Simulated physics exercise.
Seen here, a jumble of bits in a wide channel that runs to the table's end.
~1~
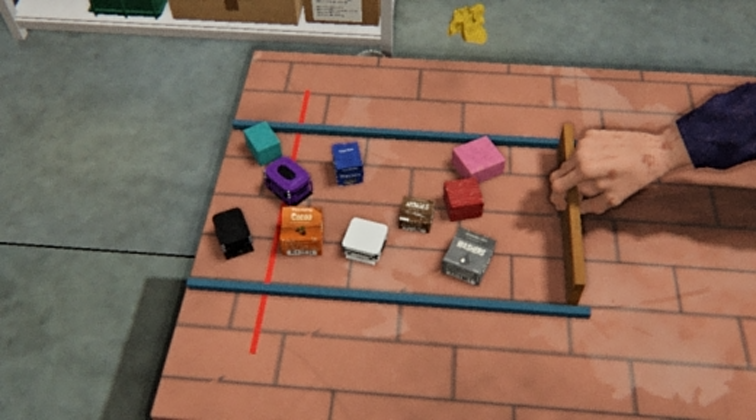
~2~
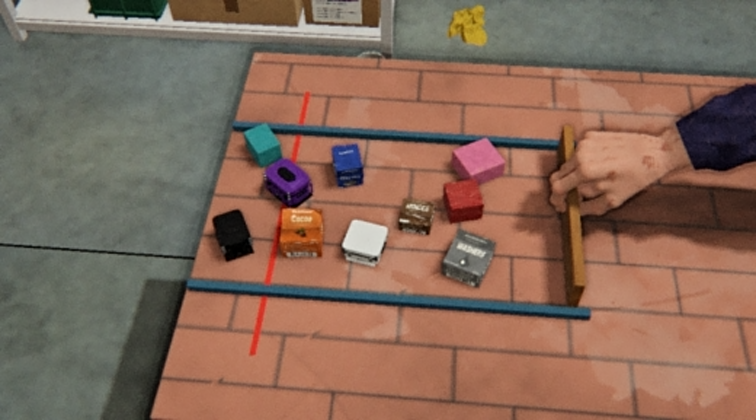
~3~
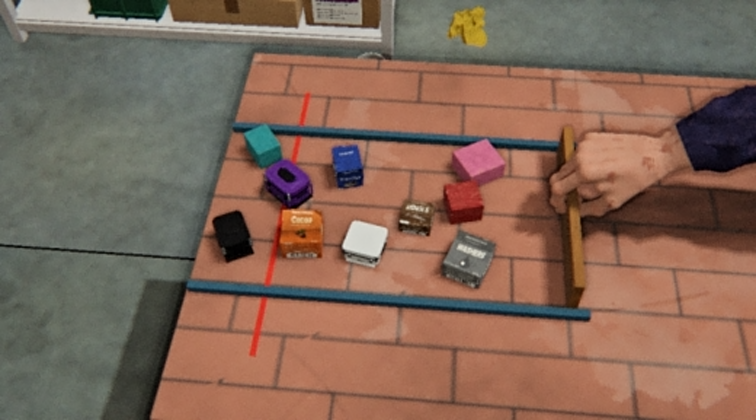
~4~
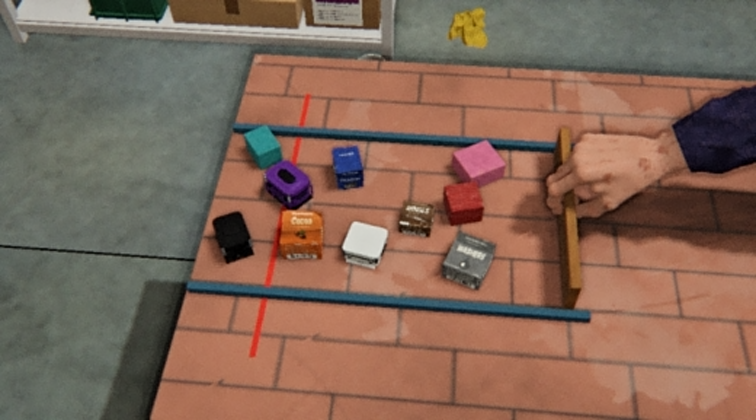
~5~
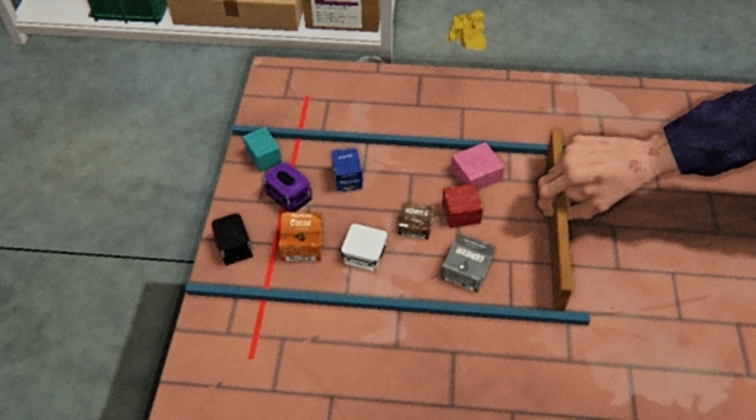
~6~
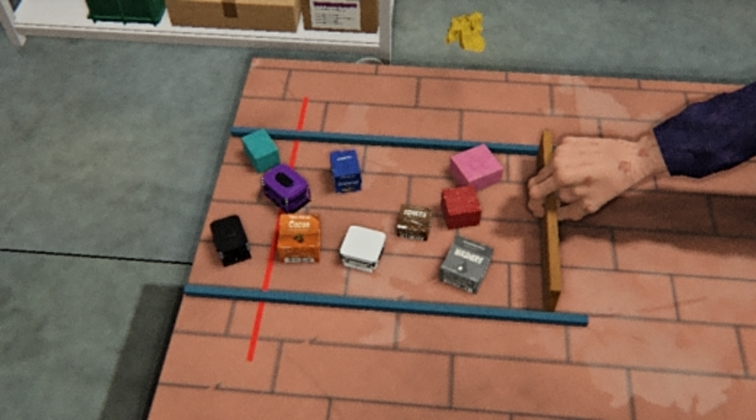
At the start, a hand holds an upright wooden board at the right of a channel between two blue strips, with colourful small blocks and cases scattered to its left. The hand stays still briefly, then slides the board slightly left, while the objects remain almost unmoved around the red line.
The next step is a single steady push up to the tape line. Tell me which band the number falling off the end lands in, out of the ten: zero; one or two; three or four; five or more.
I expect one piece, maybe two, to go over the edge.
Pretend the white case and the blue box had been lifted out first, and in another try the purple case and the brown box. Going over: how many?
The number is 1 for the first case and 2 for the second.
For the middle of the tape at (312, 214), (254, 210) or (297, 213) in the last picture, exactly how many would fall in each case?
It would be 1, 5 and 2.
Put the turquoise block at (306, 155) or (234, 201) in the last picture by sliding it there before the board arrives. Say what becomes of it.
Results in order - still up; still up.
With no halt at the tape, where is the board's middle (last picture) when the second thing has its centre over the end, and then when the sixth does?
(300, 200) and (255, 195).
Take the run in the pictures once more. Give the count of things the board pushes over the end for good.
2.
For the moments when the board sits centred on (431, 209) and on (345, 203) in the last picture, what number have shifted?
One spot: 4. Other spot: 9.
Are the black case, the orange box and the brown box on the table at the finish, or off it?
Black case: Down; orange box: Down; brown box: Still up.
Soon after, none off yet; black case at rest near (231, 241); turquoise block at rest near (261, 151); purple case at rest near (286, 189).
Then, none off yet; black case moving near (221, 239); turquoise block at rest near (261, 151); purple case at rest near (286, 189).
At rest, the number that fall off is one or two; fallen, orange box and black case.
